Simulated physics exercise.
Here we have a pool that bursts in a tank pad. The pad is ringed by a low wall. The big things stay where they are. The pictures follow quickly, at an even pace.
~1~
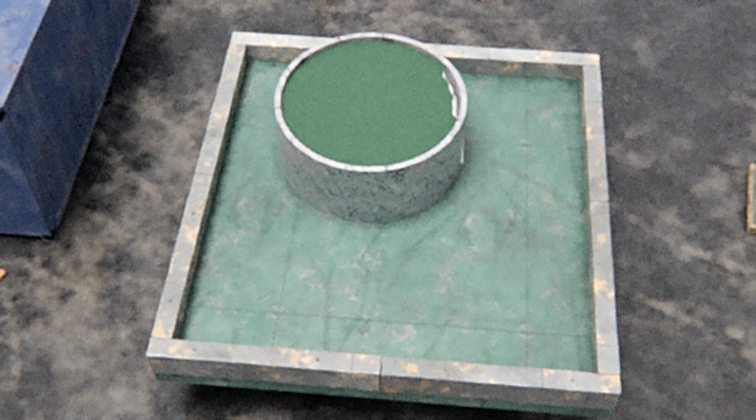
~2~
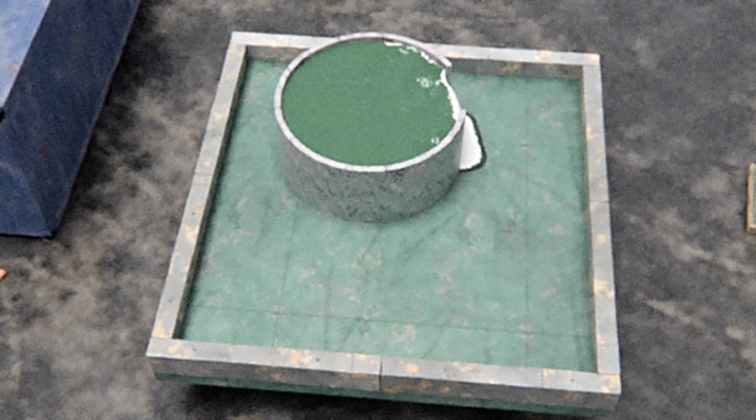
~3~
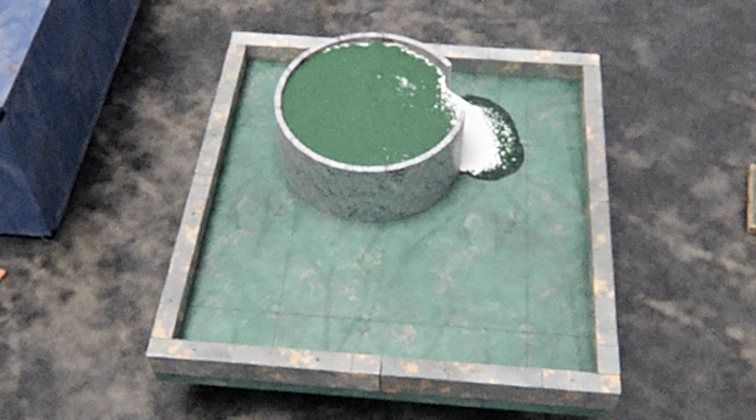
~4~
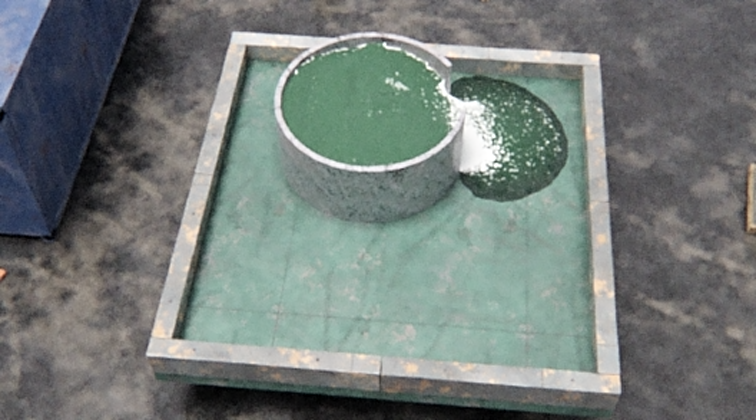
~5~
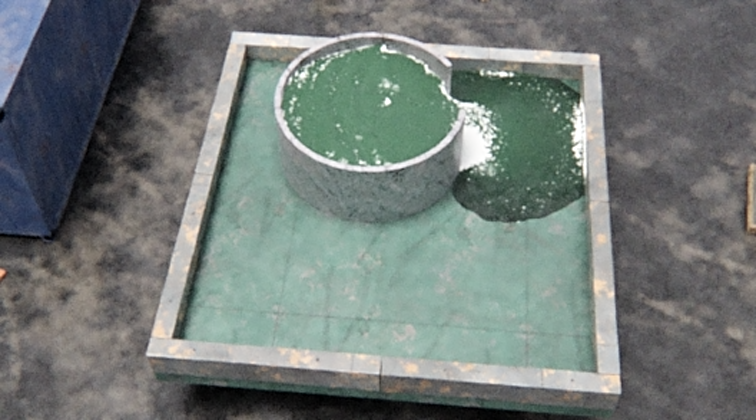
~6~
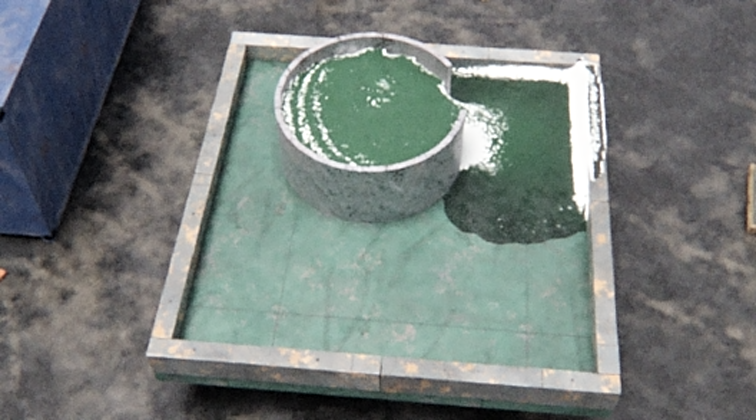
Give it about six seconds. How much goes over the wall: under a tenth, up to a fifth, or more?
Over the wall goes between a tenth and a fifth.
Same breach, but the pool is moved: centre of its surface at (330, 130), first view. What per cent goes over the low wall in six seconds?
Some 8 per cent.
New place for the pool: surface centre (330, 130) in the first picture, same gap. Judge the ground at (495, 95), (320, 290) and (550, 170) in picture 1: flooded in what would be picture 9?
One after the other: Covered, clear, covered.
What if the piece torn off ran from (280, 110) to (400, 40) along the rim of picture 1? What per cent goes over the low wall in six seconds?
Close to 32 %.
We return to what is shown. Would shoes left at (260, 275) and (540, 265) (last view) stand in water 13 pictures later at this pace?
In turn: Not flooded, flooded.
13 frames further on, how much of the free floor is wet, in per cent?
I make it 45 per cent.
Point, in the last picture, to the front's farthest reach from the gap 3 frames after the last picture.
I would point to (588, 305).
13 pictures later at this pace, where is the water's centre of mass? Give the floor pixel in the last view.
Around (435, 160).
A moment on, water covers 25 % of the floor; the low wall has let 1 % over.
Next, water covers 30 % of the floor; the low wall has let 2 % over.
Then, water covers 40 % of the floor; the low wall has let 11 % over.
Later, water covers 70 % of the floor; the low wall has let 13 % over.
In the end, water covers 80 % of the floor; the low wall has let 14 % over.
